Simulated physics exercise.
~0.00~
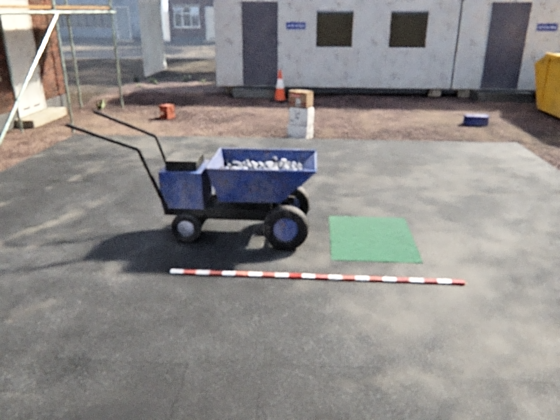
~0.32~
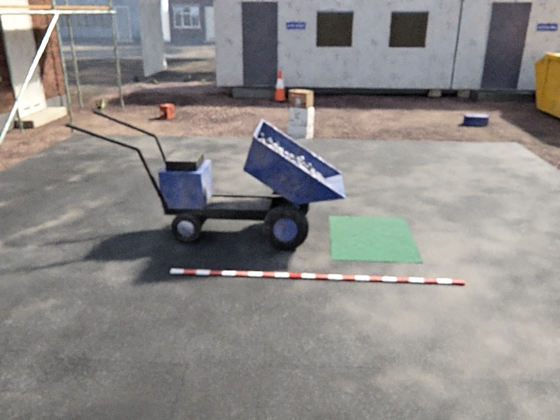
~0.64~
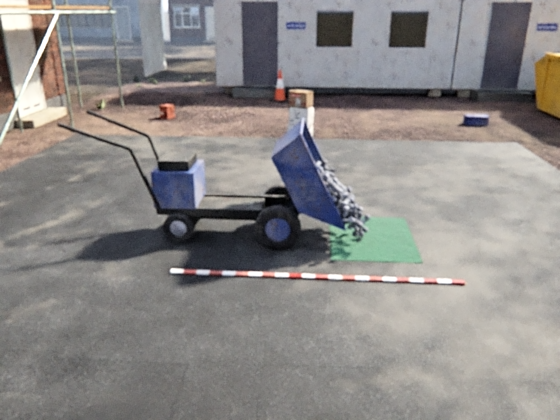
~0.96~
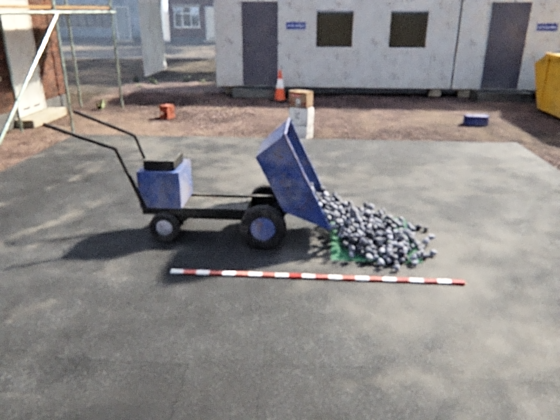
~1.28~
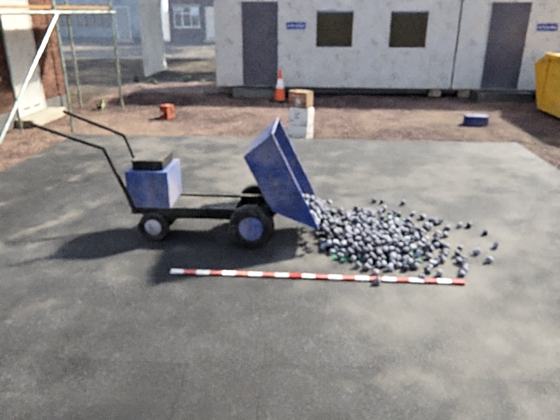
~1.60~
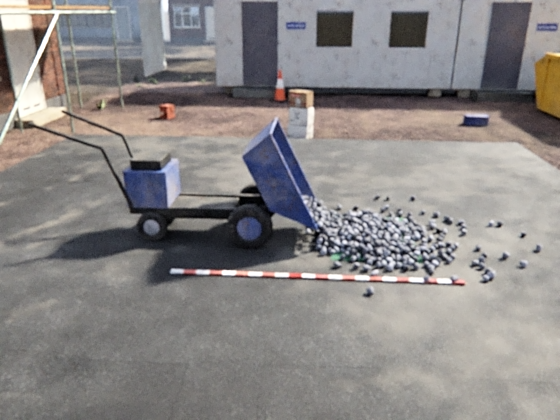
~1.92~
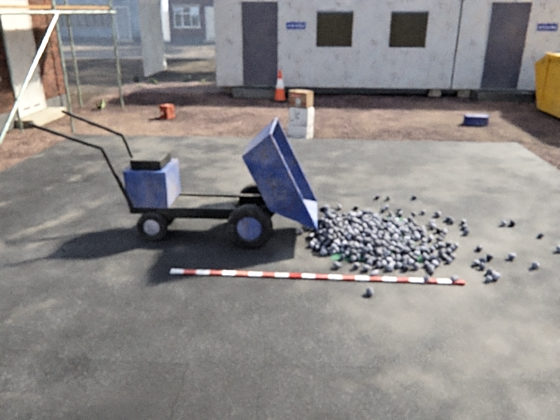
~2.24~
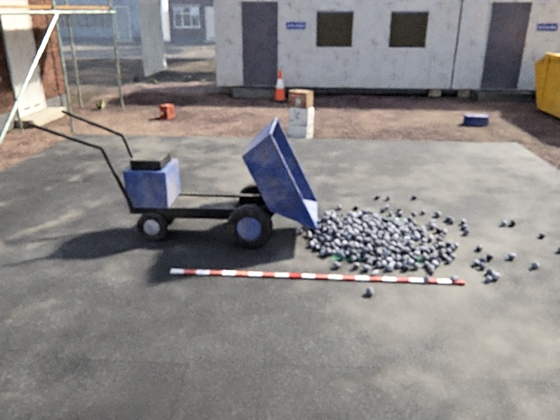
In this clip, a small blue dumper on a paved yard tips its tray to the right and rolls back to the left, pouring grey stones over a green sheet beside a striped staff, until the tray is empty and the stones lie in a spread heap, some scattered beyond it.
